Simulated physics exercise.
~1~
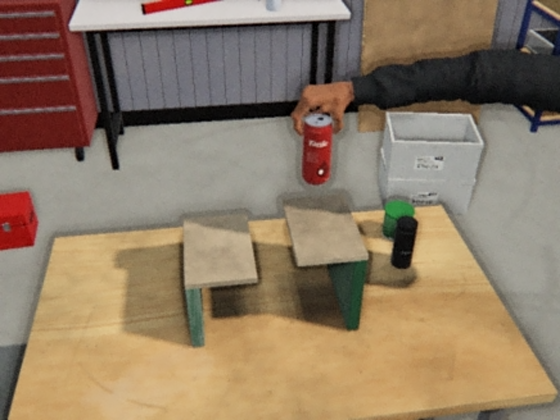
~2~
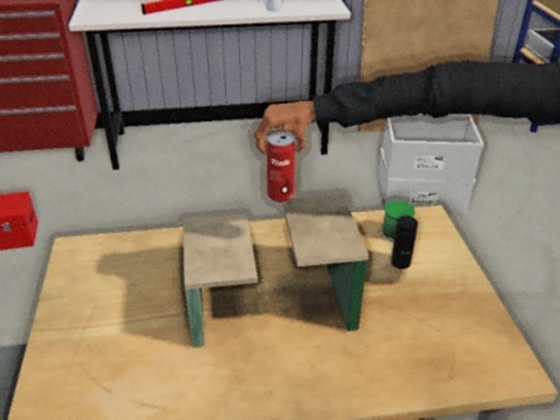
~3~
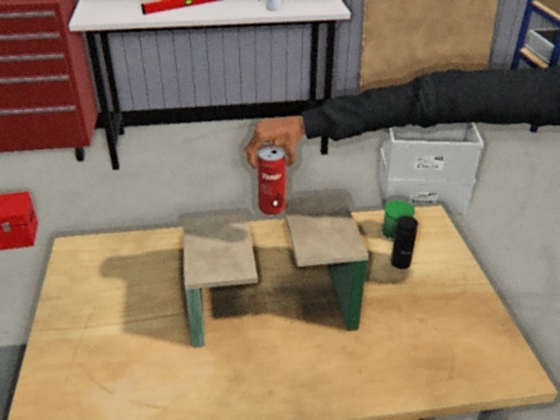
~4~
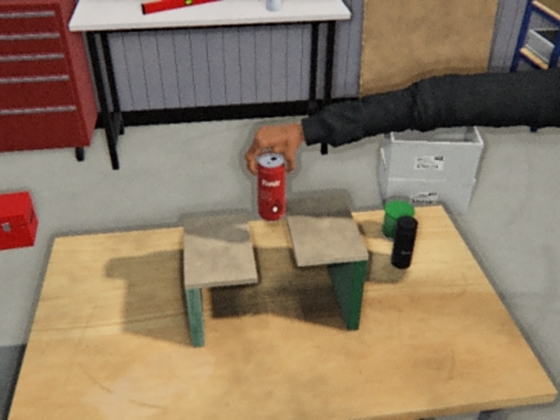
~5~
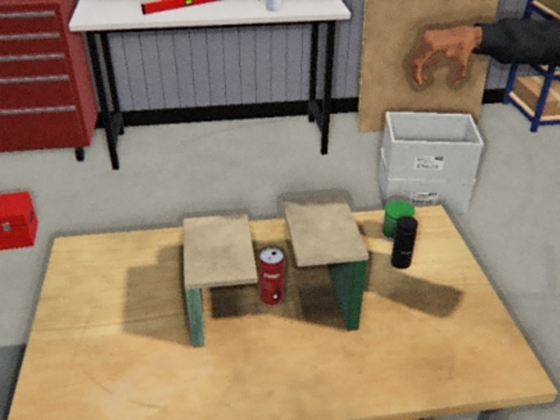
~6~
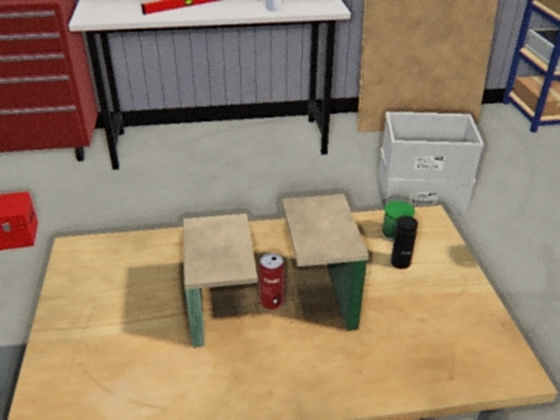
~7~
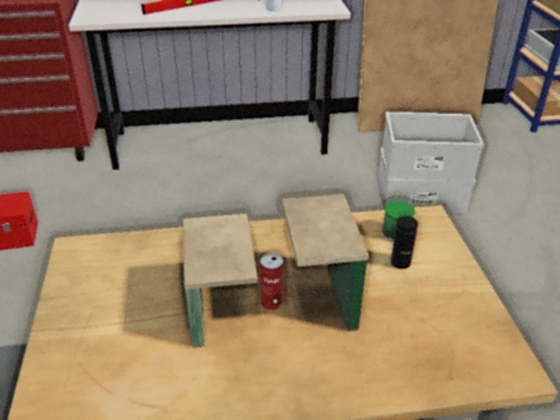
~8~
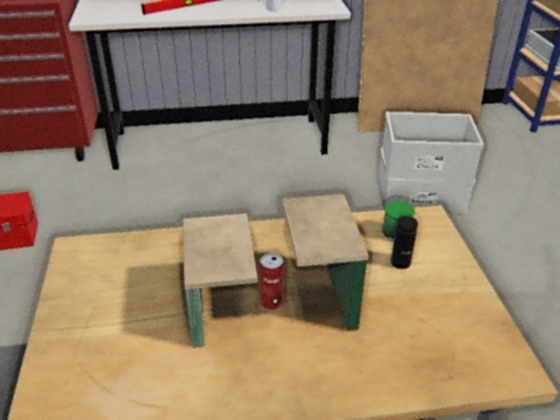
The clip opens on a wooden table in a workshop, where a hand holds a red can upright above and behind a stand with a gap in its top, while a green tin and a black jar sit to the right. The hand carries the can left and lowers it until it hovers in line with the gap. It dips slightly further, then lets go, and the can drops between the two raised boards as the arm draws back to the right. The can ends upright on the table in the gap, with the stand, tin and jar unmoved.
